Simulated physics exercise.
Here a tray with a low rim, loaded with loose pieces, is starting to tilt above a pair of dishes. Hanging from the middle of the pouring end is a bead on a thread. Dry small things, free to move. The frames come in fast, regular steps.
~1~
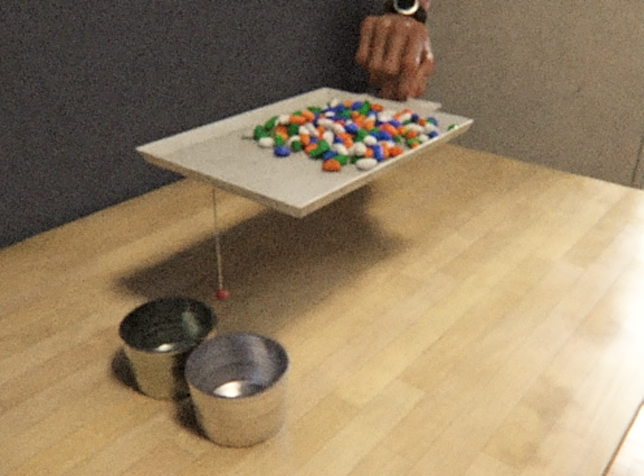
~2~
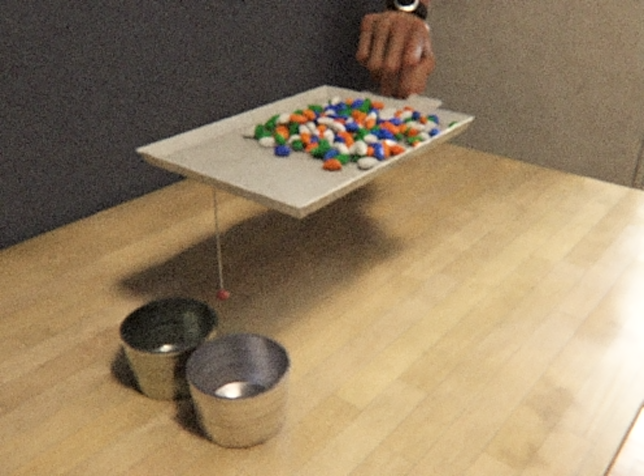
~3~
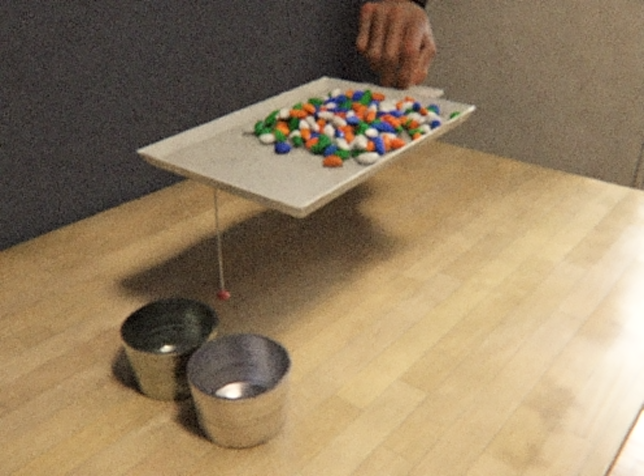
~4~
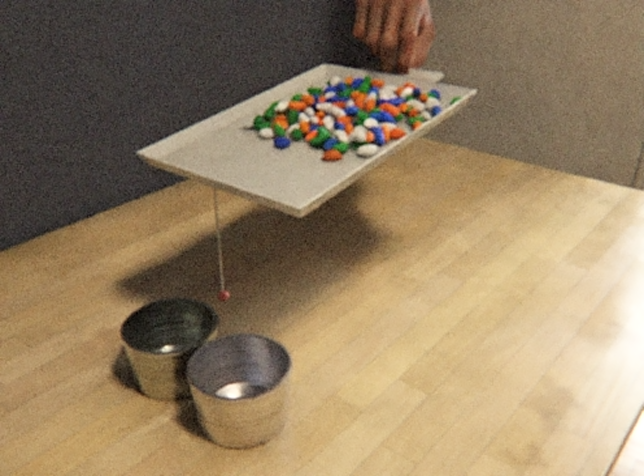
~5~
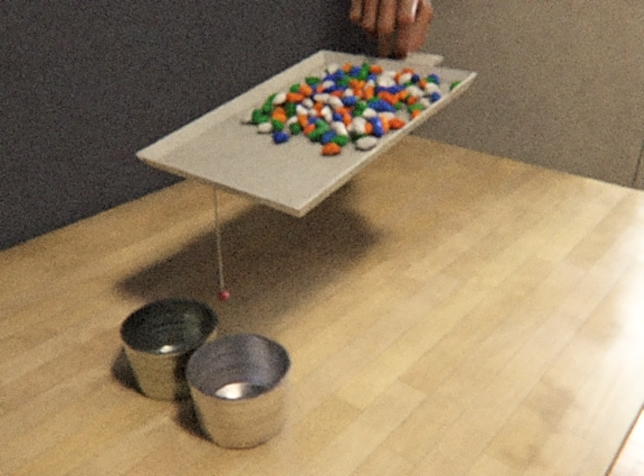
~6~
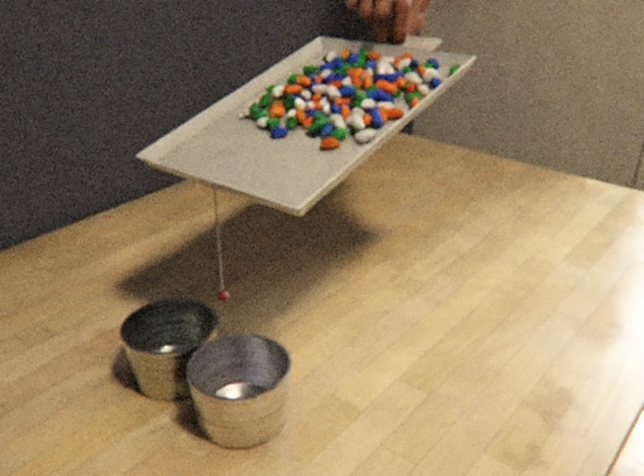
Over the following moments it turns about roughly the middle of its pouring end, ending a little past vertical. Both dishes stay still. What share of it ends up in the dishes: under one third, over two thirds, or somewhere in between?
Somewhere in between.
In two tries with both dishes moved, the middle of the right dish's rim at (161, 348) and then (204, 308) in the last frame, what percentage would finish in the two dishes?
First position: Some 40 %; second position: Some 30 %.
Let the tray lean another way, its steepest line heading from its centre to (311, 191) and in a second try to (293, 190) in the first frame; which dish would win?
Respectively, the one at right and the one at right.
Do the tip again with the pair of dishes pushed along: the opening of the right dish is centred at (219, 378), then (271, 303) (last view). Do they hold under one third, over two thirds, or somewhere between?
For the first try it's in the middle band, and for the second it's less than a third.
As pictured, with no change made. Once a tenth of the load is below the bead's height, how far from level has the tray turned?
Somewhere around 55 degrees.
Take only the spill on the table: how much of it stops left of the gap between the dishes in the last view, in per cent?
Estimate: Near 90 per cent.
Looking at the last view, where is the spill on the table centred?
My estimate puts the centre near (80, 382).
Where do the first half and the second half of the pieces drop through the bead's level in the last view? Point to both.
Initially about (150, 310); subsequently about (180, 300).
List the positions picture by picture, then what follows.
The first picture shows corners of the pouring end at (146, 148) and (299, 202), level; middle of the load at (352, 130), jelly beans; left dish at (134, 365); right dish at (203, 411); bead on its thread at (222, 295).
The second picture shows corners of the pouring end at (147, 149) and (299, 202), level; middle of the load at (353, 128).
The third picture shows corners of the pouring end at (147, 150) and (300, 202), tipped barely, level across its low end; middle of the load at (354, 122).
The fourth picture shows corners of the pouring end at (147, 151) and (299, 202), tipped a little, level across its low end; middle of the load at (353, 111).
The fifth picture shows corners of the pouring end at (146, 152) and (298, 202), tipped a little, level across its low end; middle of the load at (352, 101).
The sixth picture shows corners of the pouring end at (145, 153) and (297, 202), tipped a little, level across its low end; middle of the load at (350, 90); left dish at (135, 367); right dish at (204, 412).
Soon after the last picture, tray tipped steeply; about a third on the tray; a small part in the right dish; a small part in the left dish; about a quarter outside both; about a quarter in the air.
A little later, tray tipped past a quarter turn; about a quarter in the right dish; about a third in the left dish; about half outside both; a stray few in the air.
Later still, tray tipped past a quarter turn; about a quarter in the right dish; about a third in the left dish; about half outside both.
At rest, tray tipped past a quarter turn; about a quarter in the right dish; about a third in the left dish; about half outside both.
